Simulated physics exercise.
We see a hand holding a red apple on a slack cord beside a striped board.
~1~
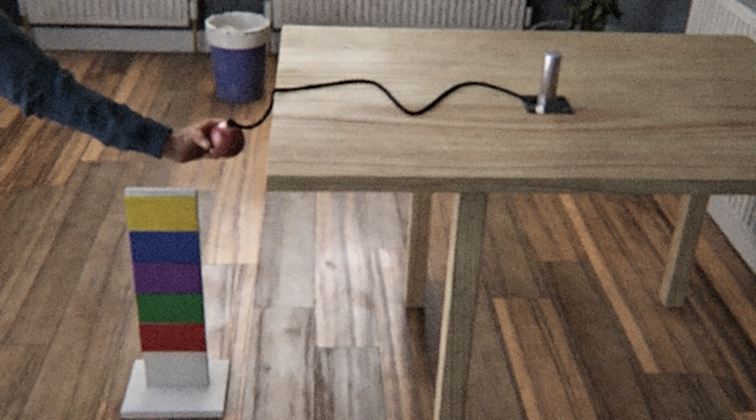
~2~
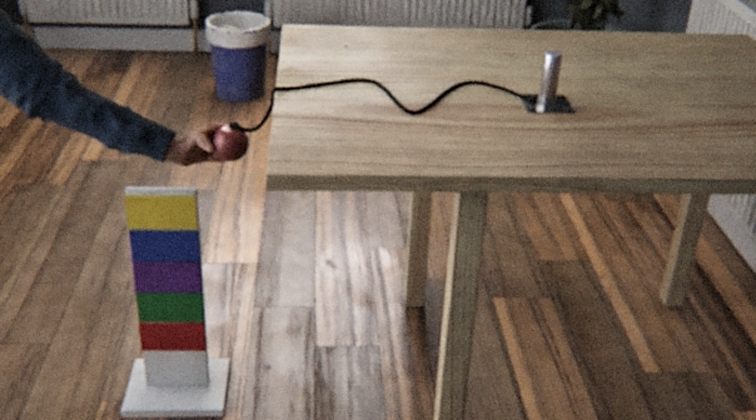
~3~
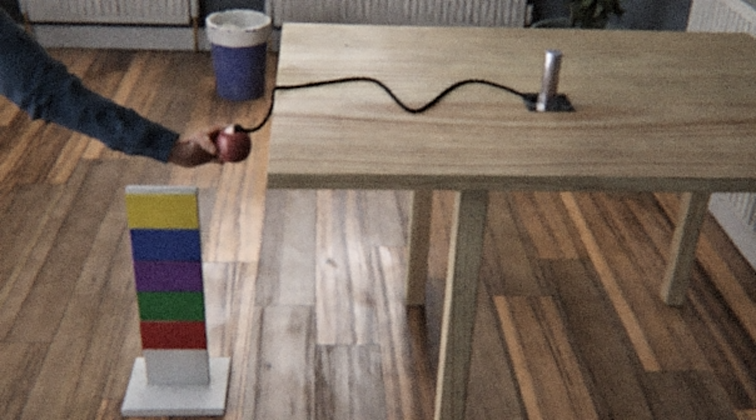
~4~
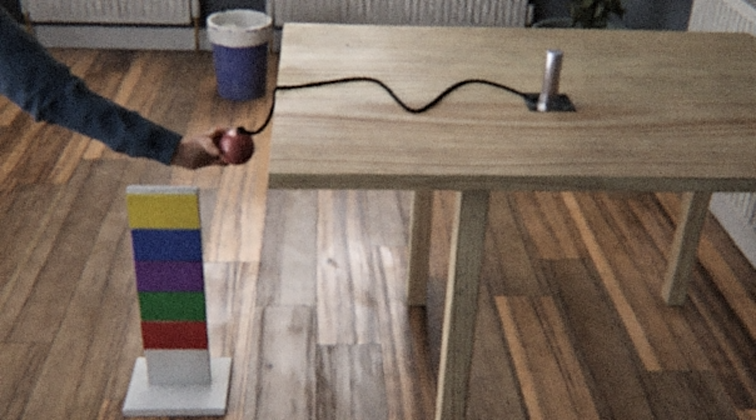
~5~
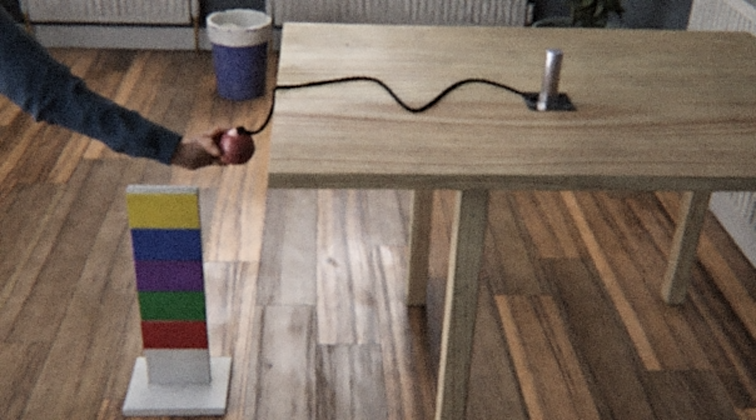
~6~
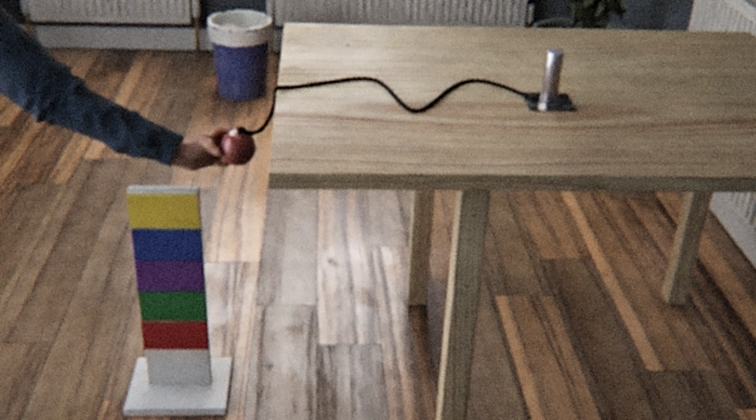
A hand reaching in from the left holds a red apple on a slack black cord, in a wood-floored room seen from slightly above. The cord curves across a pale wooden table to a metal post, while a board striped yellow, blue, purple, green and red stands at lower left. The hand and apple shift very slightly right and down, then stay almost still.
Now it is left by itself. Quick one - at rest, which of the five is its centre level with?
At purple.
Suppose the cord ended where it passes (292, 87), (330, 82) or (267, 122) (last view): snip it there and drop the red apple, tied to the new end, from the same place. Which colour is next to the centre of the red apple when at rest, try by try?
Results, first to last: Yellow; above them all; blue.
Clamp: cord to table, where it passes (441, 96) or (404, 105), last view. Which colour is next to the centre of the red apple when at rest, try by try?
Results, in sequence: Blue / yellow.
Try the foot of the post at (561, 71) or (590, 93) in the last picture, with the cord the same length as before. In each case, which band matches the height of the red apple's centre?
Blue; blue.
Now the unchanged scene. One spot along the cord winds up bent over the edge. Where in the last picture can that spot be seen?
That would be the bit at (383, 85).
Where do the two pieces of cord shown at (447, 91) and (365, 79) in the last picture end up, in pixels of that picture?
At (412, 98), then (276, 128).
A little later, apple near (298, 273); level with purple.
Next, apple near (267, 283); level with purple.
When it is over, apple near (277, 283); level with purple. The cord holds its middle at purple.
